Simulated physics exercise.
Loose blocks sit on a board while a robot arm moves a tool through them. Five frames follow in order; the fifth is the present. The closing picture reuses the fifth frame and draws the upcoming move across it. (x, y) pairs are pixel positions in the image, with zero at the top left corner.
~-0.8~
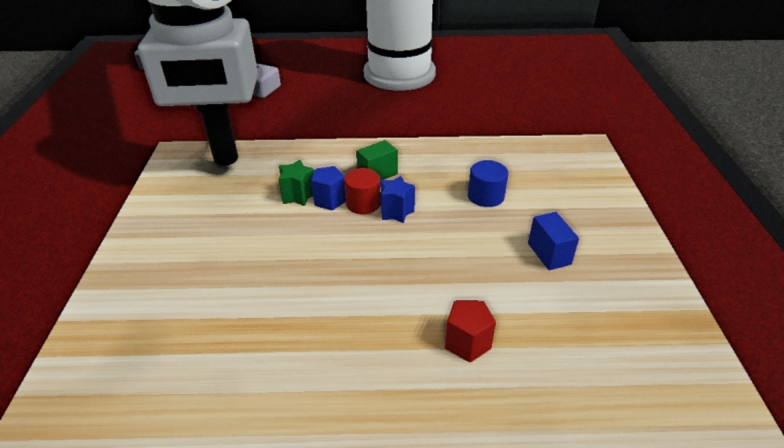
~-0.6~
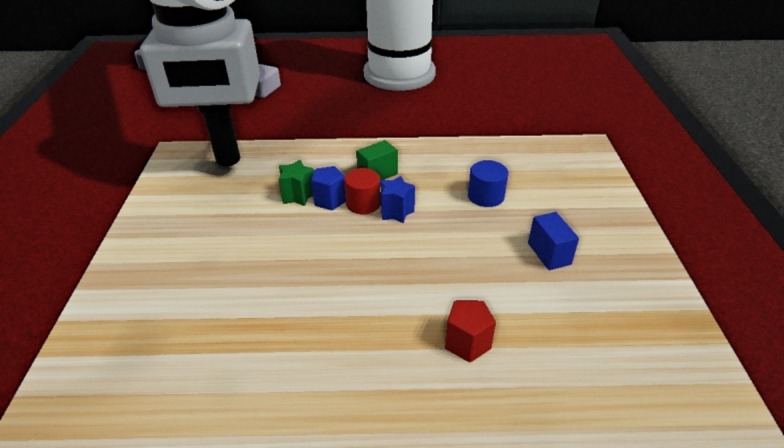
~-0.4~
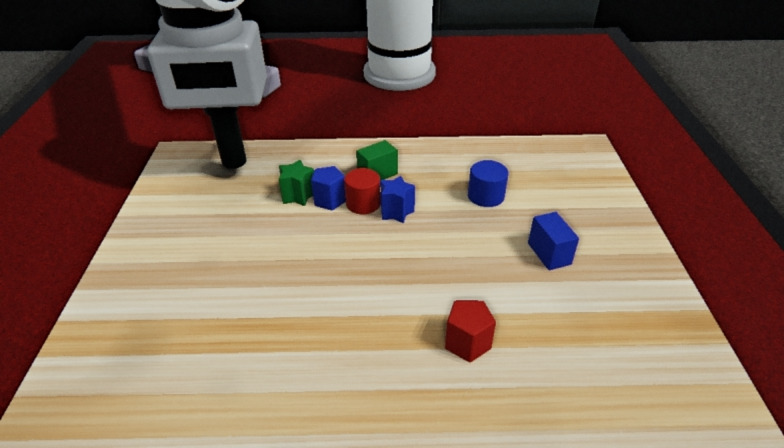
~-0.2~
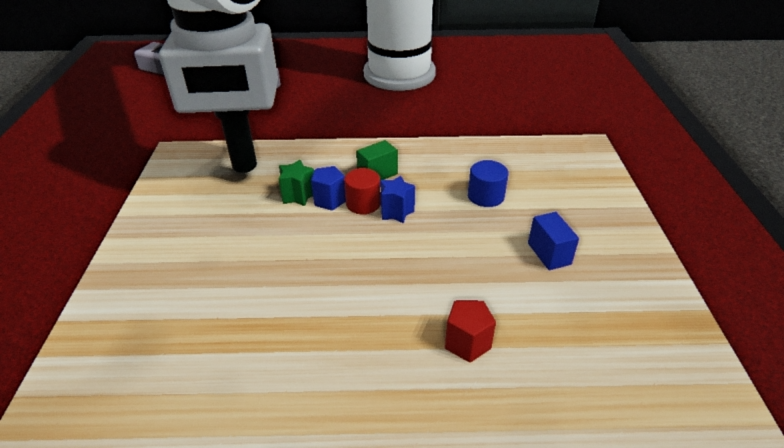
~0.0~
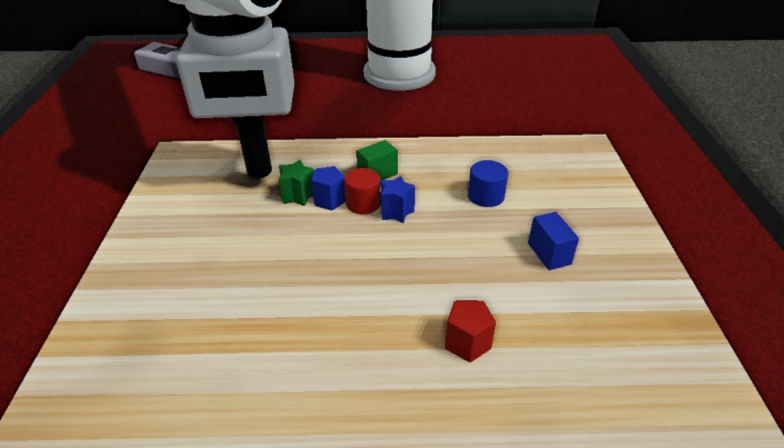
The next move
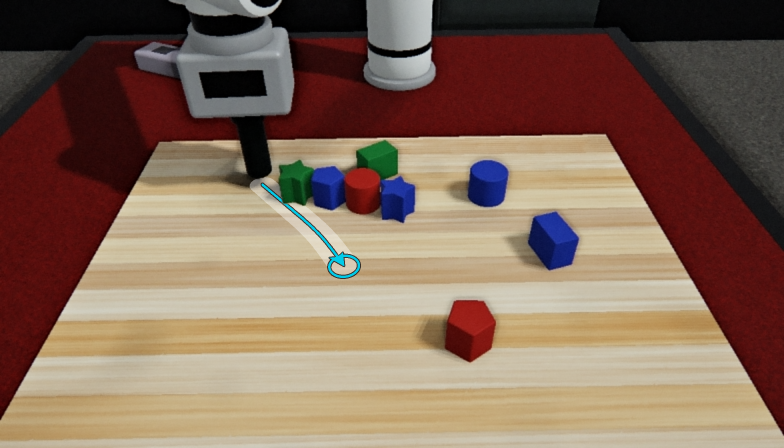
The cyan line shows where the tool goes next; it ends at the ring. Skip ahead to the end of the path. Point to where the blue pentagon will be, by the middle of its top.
It sits at (348, 173).
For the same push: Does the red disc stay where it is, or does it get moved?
It gets displaced.
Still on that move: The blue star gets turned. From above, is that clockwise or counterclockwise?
Prediction: Clockwise.
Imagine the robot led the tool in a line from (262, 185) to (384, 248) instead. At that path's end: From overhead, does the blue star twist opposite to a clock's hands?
That would be a no.
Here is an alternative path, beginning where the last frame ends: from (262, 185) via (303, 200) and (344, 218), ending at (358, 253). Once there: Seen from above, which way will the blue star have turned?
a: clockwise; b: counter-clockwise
a.
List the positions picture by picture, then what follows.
Tip of the tool at (227, 160), middles of tops, green star at (294, 170), blue pentagon at (327, 174), red disc at (362, 177), blue star at (396, 186), in the first frame.
Tool at (229, 161), nothing pushed, in the second frame.
Tool at (235, 163), nothing pushed, in the third frame.
Tool at (245, 167), nothing pushed, in the fourth frame.
Tool at (260, 172), green star at (294, 170), blue pentagon at (327, 174), red disc at (362, 177), blue star at (396, 186), in the fifth frame.
The line goes from (262, 185) through (304, 220) to (344, 266).
The first path, step by step. One third of the way, tool at (287, 195); green star at (310, 173), turned 20° anticlockwise; blue pentagon at (340, 174); red disc at (375, 177); blue star at (404, 187), turned 25° clockwise.
Two thirds of the way, tool at (317, 222); green star at (317, 180), turned 55° anticlockwise; blue pentagon at (348, 173), turned 20° anticlockwise; red disc at (381, 175); blue star at (406, 187), turned 35° clockwise.
At the end, tool at (343, 253); green star at (317, 180), turned 55° anticlockwise; blue pentagon at (348, 173), turned 20° anticlockwise; red disc at (381, 175); blue star at (406, 187), turned 35° clockwise.
